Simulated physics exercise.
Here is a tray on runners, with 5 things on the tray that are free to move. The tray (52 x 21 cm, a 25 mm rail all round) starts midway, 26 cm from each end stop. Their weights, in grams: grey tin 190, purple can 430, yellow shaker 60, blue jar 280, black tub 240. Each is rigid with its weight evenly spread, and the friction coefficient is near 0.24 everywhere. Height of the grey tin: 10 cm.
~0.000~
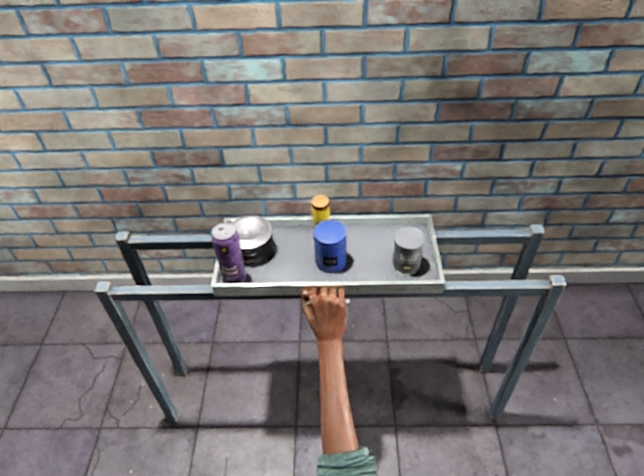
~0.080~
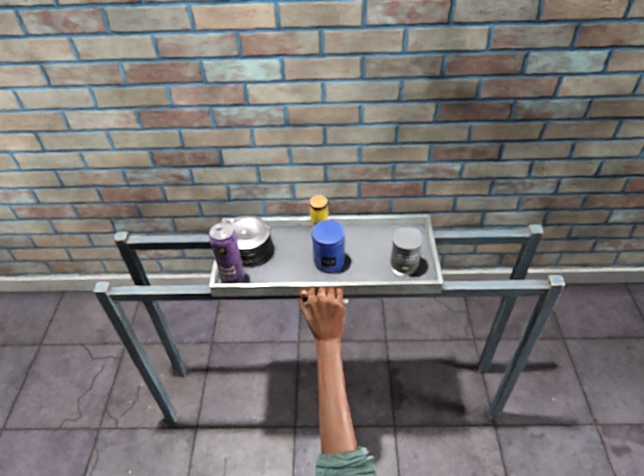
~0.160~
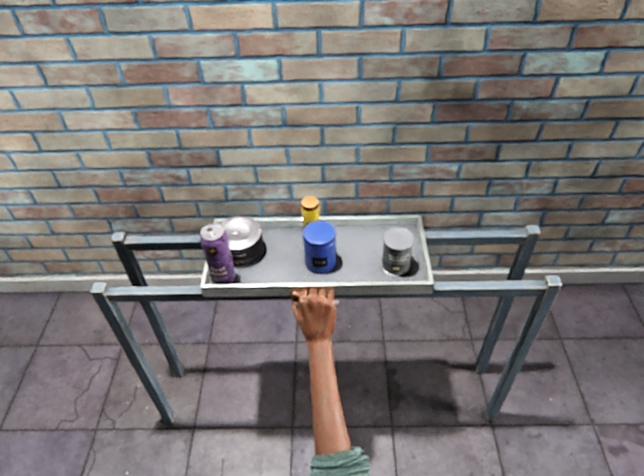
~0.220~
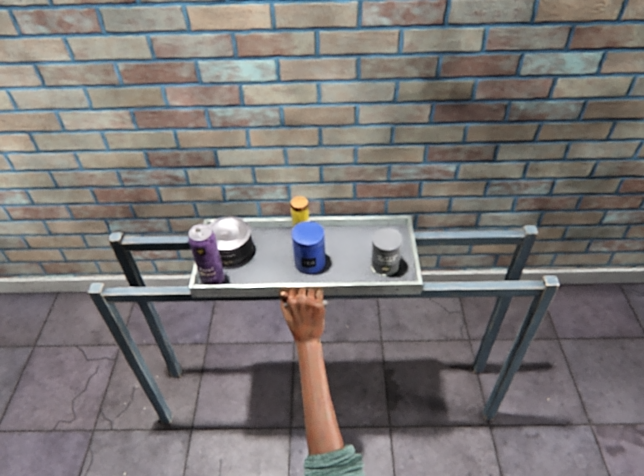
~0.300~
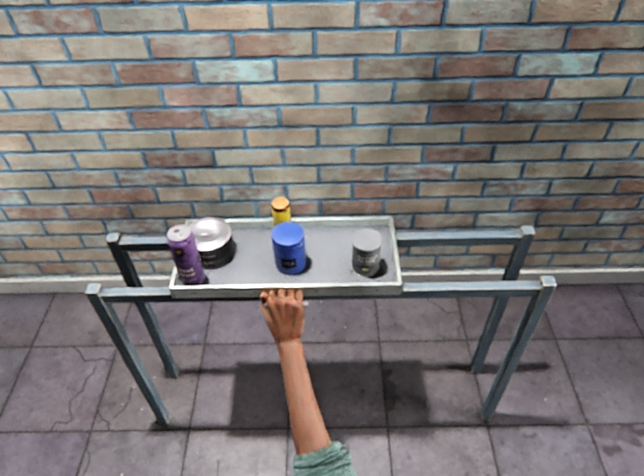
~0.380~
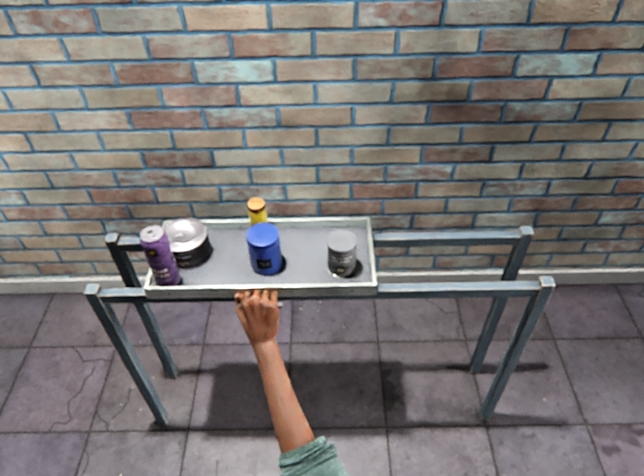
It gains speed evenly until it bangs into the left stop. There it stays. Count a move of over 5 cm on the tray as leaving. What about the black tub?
The black tub keeps its place.
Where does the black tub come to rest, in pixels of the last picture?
At about (131, 244).
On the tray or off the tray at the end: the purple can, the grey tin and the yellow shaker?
The purple can ends off the tray; the grey tin ends on the tray; the yellow shaker is still on the tray.
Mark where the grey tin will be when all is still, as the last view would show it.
Around (193, 257).
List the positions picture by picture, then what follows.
Tray midway; black tub (250, 241); grey tin (408, 252), in the first picture.
Tray midway; yellow shaker (319, 217); blue jar (329, 247), in the second picture.
Tray has slid 2 cm left; grey tin (397, 252); purple can (219, 257), in the third picture.
Tray has slid 4 cm left; yellow shaker (300, 218); blue jar (309, 248), in the fourth picture.
Tray has slid 8 cm left; grey tin (366, 253); purple can (187, 258), in the fifth picture.
Tray has slid 13 cm left; black tub (186, 244); yellow shaker (258, 219), in the sixth picture.
After 0.58 s, tray has slid 26 cm left; purple can leaning 28°; yellow shaker slid 6 cm; grey tin slid 6 cm.
After 0.68 s, tray has slid 26 cm left; purple can now off the tray; yellow shaker slid 14 cm; grey tin slid 14 cm.
After 0.78 s, tray has slid 26 cm left; yellow shaker leaning 6°; grey tin slid 19 cm; blue jar slid 13 cm.
After 0.98 s, tray has slid 26 cm left; grey tin slid 23 cm; yellow shaker slid 13 cm; blue jar slid 13 cm.
At rest (1.4 s), off the tray, purple can; not toppled but over 5 cm from the start, grey tin, yellow shaker and blue jar; the last one in place, give or take 5 cm. In the last view, black tub near (131, 244).
